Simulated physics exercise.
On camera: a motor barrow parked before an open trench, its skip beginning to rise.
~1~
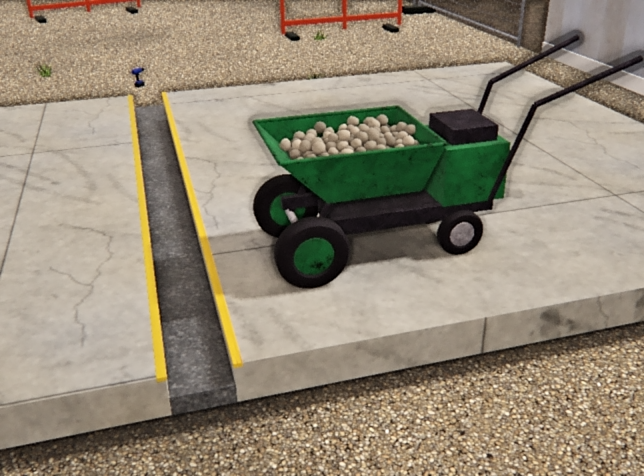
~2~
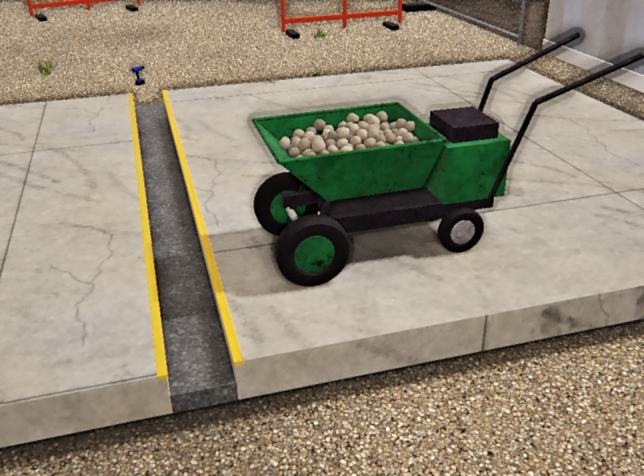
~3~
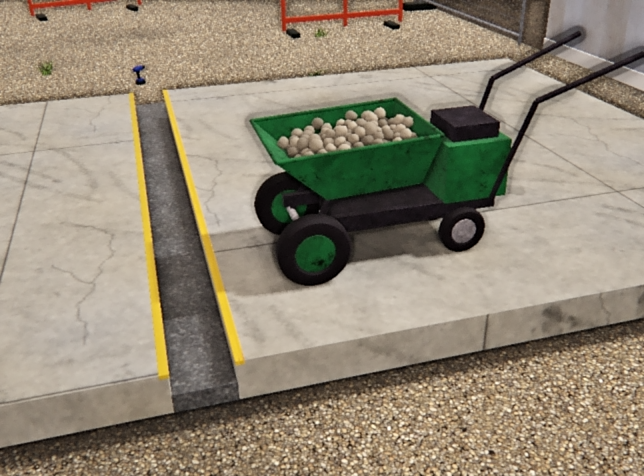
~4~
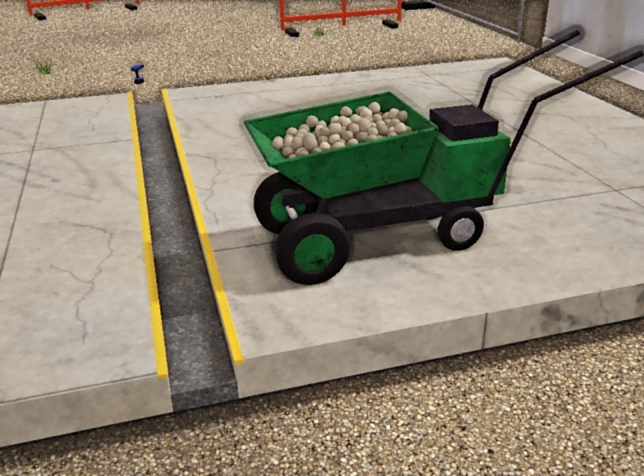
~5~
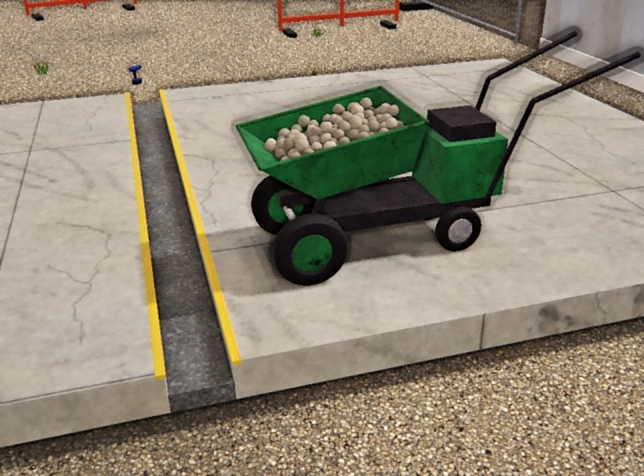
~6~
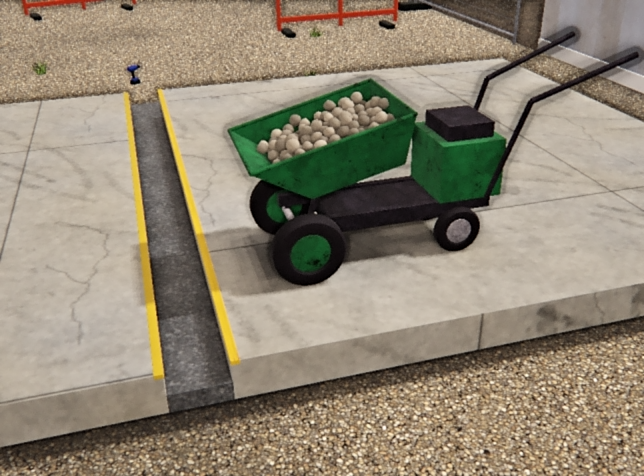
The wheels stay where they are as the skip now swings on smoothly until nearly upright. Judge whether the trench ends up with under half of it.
The trench is likely to gain the main share of it.
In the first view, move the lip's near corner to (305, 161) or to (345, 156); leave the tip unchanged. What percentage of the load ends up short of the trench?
First spot 10 per cent, second spot 40 per cent.
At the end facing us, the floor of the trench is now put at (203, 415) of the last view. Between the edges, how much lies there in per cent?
80 %.
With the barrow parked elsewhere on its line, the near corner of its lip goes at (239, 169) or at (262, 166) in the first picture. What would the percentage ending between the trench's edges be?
20 % then 50 %.
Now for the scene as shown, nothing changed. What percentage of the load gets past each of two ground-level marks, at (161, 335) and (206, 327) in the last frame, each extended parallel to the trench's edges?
Result, first then second: 30 %, 80 %.
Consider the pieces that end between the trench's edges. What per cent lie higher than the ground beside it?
Around 30 per cent.
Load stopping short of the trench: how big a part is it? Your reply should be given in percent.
Close to 0 per cent.
Soon, skip tipped steeply; all in the skip.
A while on, skip tipped right over; about two thirds in the skip; about a quarter in or heaped over the trench; a stray few beyond it; a small part falling.
Towards the end, skip tipped right over; a stray few in the skip; about two thirds in or heaped over the trench; about a quarter beyond it.
Finally, skip tipped right over; most in or heaped over the trench; about a quarter beyond it.
